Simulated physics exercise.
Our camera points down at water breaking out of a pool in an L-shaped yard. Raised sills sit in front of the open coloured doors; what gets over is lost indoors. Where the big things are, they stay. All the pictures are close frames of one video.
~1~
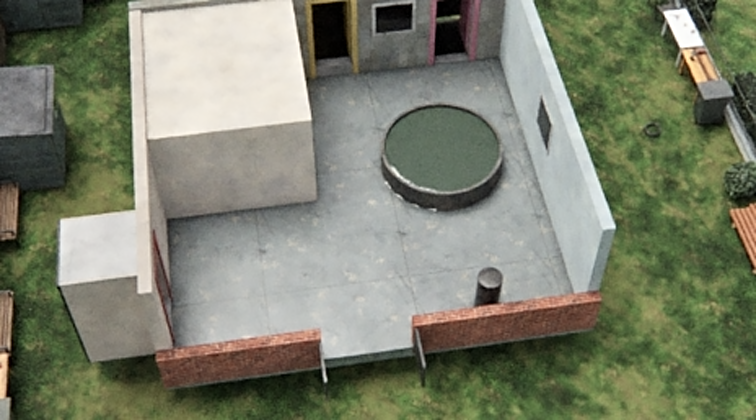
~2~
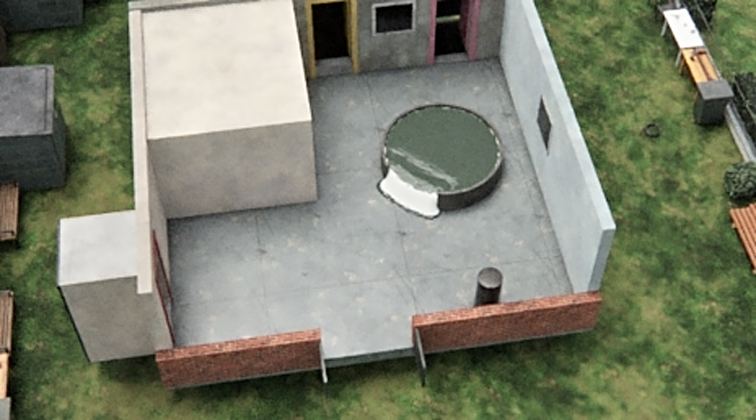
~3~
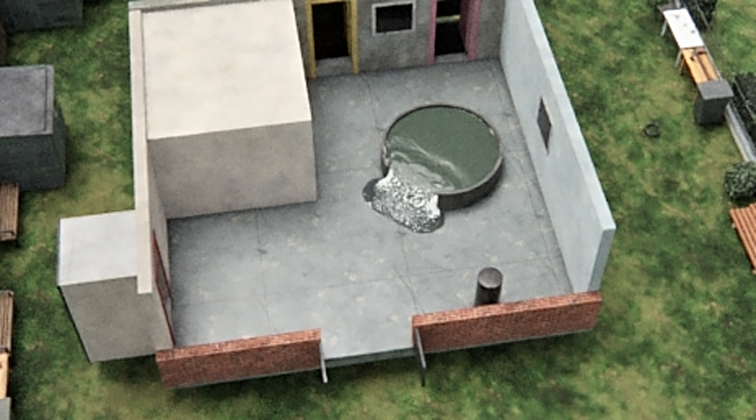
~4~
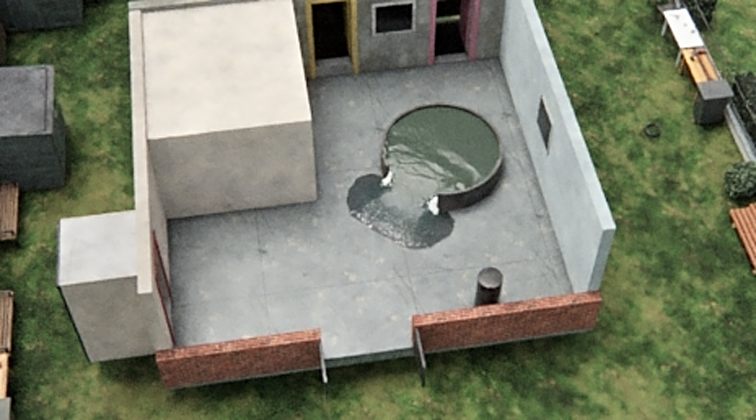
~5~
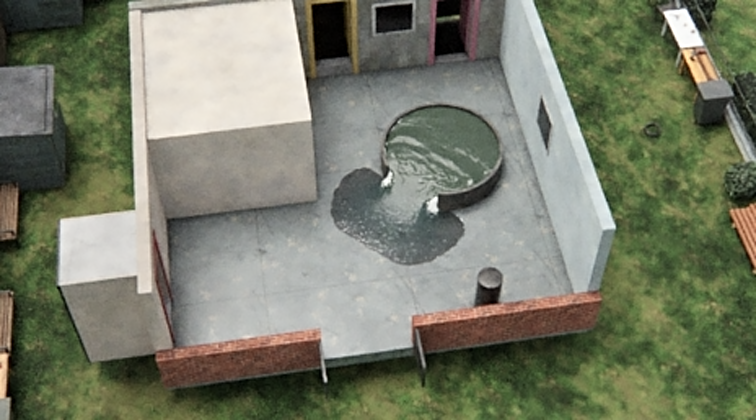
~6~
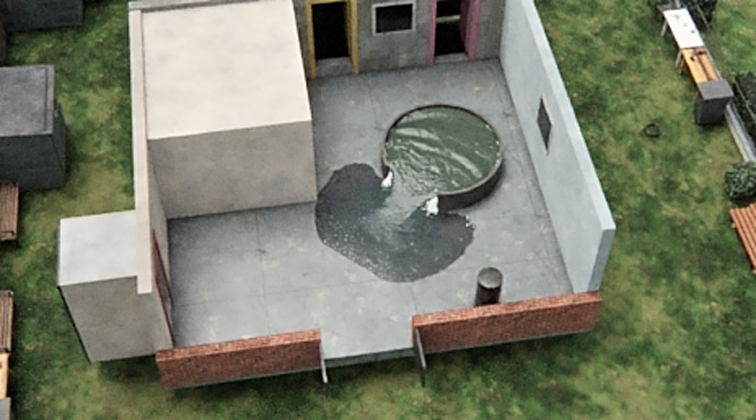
Water pours from a gap in the round tank and spreads across the grey yard floor.
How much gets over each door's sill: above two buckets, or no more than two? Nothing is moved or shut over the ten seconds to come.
In order: The pink door is not swamped; the red door is not swamped; the yellow door is not swamped.
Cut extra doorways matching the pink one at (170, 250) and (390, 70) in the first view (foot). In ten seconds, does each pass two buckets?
The first door ends up above and the second ends up below.
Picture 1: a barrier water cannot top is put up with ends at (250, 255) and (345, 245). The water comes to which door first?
Answer: The red door.
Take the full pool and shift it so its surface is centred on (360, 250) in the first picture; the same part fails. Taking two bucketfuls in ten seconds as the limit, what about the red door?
The red door exceeds the threshold.
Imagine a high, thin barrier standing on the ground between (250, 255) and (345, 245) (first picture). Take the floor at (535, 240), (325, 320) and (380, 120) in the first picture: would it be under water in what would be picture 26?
Taking the points in order - unwetted, wetted, unwetted.
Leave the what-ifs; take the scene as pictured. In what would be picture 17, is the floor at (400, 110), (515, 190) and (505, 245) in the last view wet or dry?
First spot not wet, second not wet, third not wet.
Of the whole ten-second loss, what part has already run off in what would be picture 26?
About 30 per cent.
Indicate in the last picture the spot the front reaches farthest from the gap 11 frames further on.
Roughly (248, 351).
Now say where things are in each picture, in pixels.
Still water in the round tank at (442, 149), in the first picture.
Water pours out at (408, 195) and has run to (438, 212), in the second picture.
Water pours out at (408, 196) and has run to (431, 228), in the third picture.
Water pours out at (408, 196) and has run to (429, 242), in the fourth picture.
Water pours out at (408, 196) and has run to (410, 261), in the fifth picture.
The front is at (396, 278), out from the gap at (408, 196), in the sixth picture.
A moment on, water covers 25 % of the floor; the pink door not reached, the red door not reached, the yellow door not reached.
Next, water covers 40 % of the floor; the pink door not reached, the red door not reached, the yellow door not reached.
Then, water covers 55 % of the floor; the pink door not reached, the red door wet at the sill, nothing in, the yellow door not reached.
Later, water covers 55 % of the floor; the pink door not reached, the red door wet at the sill, nothing in, the yellow door not reached.
In the end, water covers 65 % of the floor; the pink door not reached, the red door wet at the sill, nothing in, the yellow door not reached.
